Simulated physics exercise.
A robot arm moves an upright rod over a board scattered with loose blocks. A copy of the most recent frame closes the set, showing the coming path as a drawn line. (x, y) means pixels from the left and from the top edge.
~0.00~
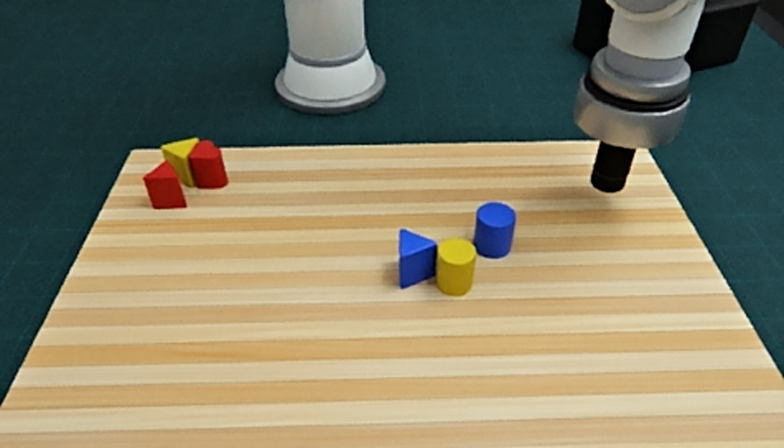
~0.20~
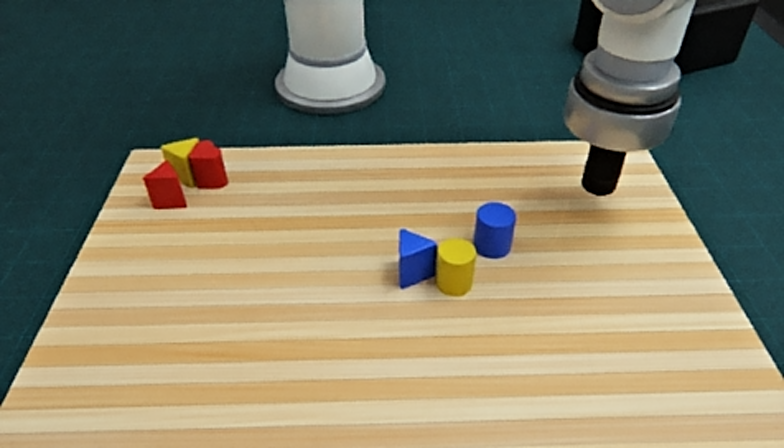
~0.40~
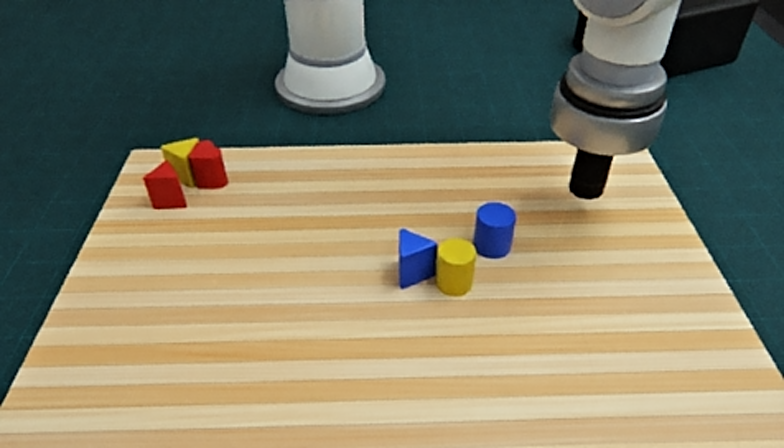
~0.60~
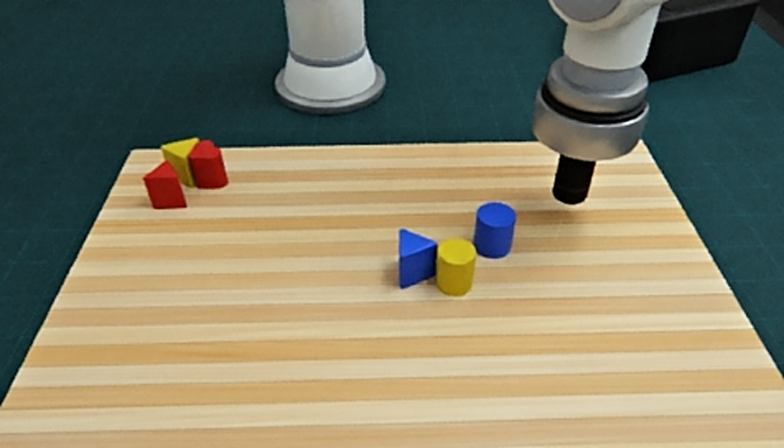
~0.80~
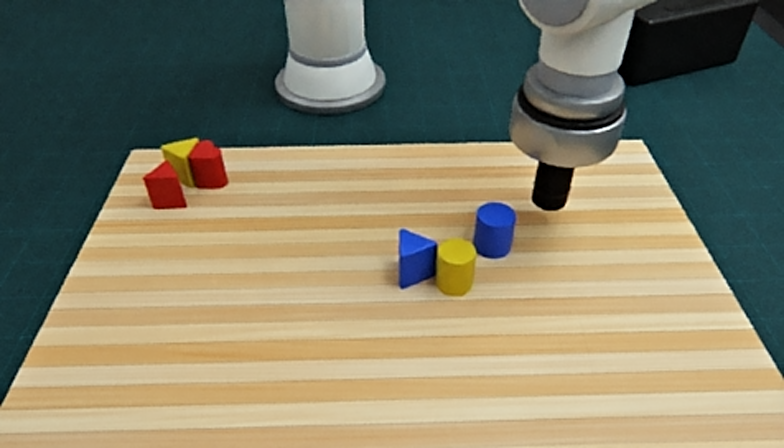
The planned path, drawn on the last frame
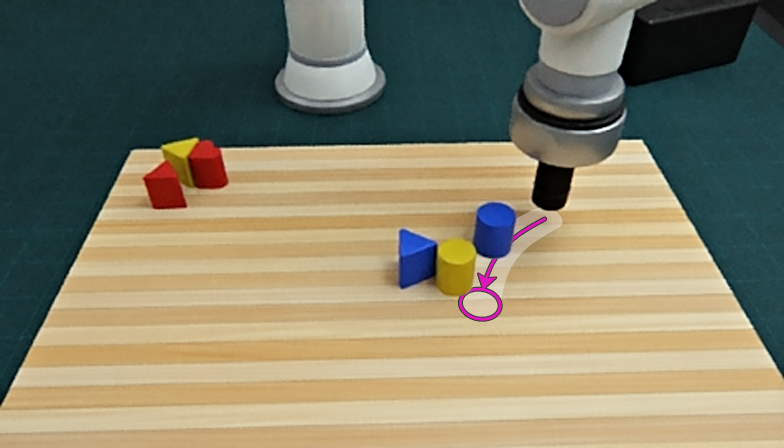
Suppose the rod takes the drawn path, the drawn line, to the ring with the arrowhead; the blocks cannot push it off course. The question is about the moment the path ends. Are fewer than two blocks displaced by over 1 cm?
No.
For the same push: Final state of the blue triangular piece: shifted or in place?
At the end of the path, the blue triangular piece remains in its old spot.
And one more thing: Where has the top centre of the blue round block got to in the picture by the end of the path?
In the picture, that point is around (452, 234).
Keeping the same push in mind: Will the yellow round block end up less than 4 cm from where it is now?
My answer is yes.
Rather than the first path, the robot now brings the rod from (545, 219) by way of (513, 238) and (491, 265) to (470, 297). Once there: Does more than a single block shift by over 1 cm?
Yes, that is how it ends up.
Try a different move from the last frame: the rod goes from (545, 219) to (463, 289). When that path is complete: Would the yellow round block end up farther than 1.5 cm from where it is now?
My answer is yes.
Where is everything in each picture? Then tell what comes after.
Rod tip at (607, 184); block tops, blue triangular piece at (413, 242); yellow round block at (457, 250); blue round block at (497, 213), in the first picture.
Rod at (598, 186); blocks unchanged, in the second picture.
Rod at (586, 190); blocks unchanged, in the third picture.
Rod at (569, 195); blocks unchanged, in the fourth picture.
Rod at (549, 201); blue triangular piece at (413, 242); yellow round block at (457, 250); blue round block at (497, 213), in the fifth picture.
Path on the board, from (545, 219) over (513, 239) and (491, 267) to (480, 304).
On the path given first. One third of the way, rod at (516, 221); blue round block at (486, 219).
Two thirds of the way, rod at (493, 249); yellow round block at (442, 259); blue round block at (455, 233).
At the end, rod at (483, 286); blue triangular piece in place; yellow round block at (439, 260); blue round block at (452, 234).
